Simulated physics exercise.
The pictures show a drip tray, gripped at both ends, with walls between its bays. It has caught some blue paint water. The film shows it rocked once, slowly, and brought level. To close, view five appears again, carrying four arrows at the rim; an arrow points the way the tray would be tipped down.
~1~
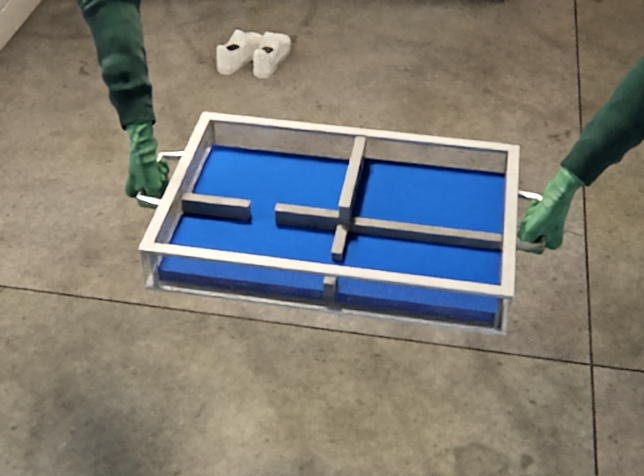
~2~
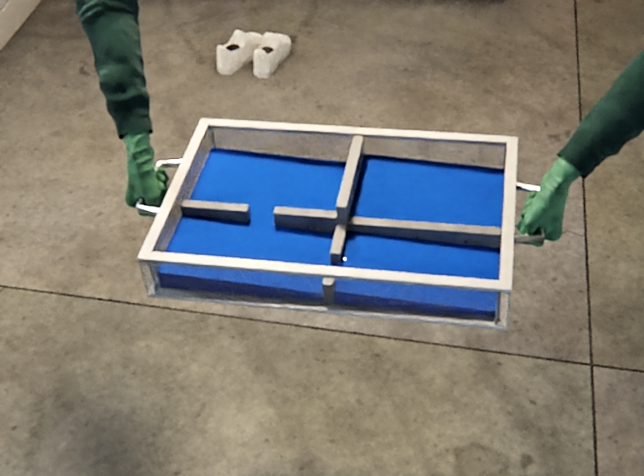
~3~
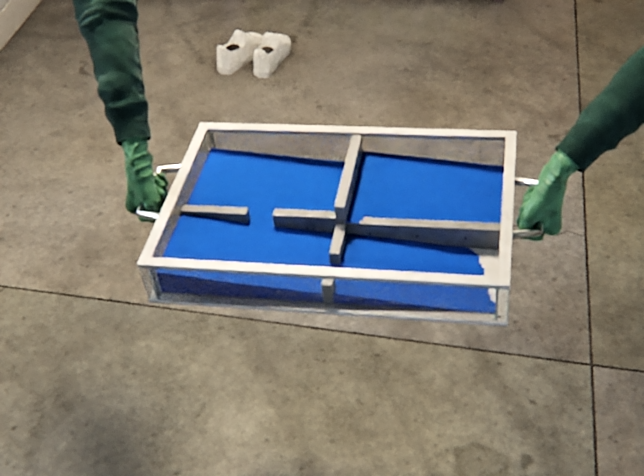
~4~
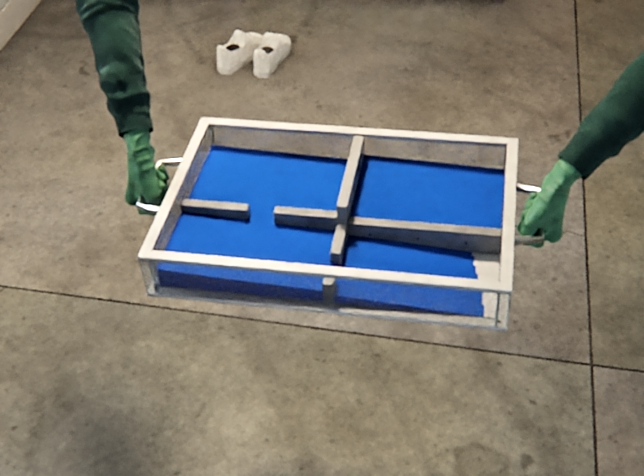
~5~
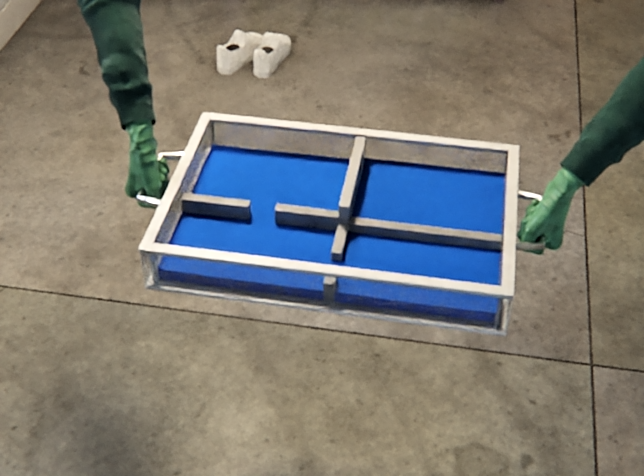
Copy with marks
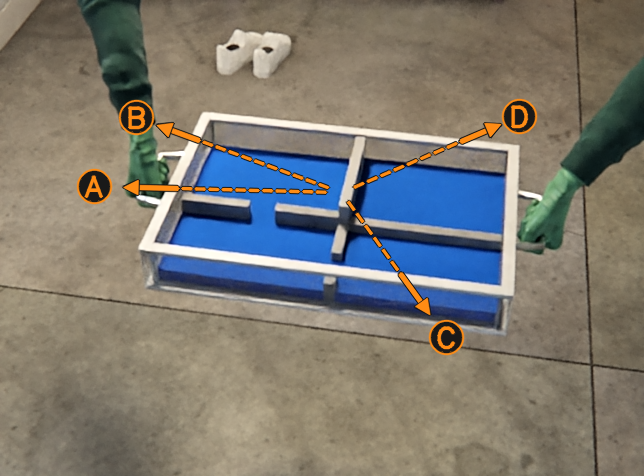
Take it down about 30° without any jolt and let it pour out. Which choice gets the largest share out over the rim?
Use direction C.
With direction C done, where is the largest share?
The front right bay.
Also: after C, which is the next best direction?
D.
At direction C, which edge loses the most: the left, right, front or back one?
Over the front one.
On the marked copy, A ends at (129, 187); B ends at (162, 126); C ends at (426, 310); D ends at (495, 126).
Choosing A, about 41 % stays in the tray, the largest part in the front left bay.
Choosing B, about 40 % stays in the tray, the largest part in the back left bay.
Choosing C, about 20 % stays in the tray, the largest part in the front right bay.
Choosing D, about 31 % stays in the tray, the largest part in the back right bay.
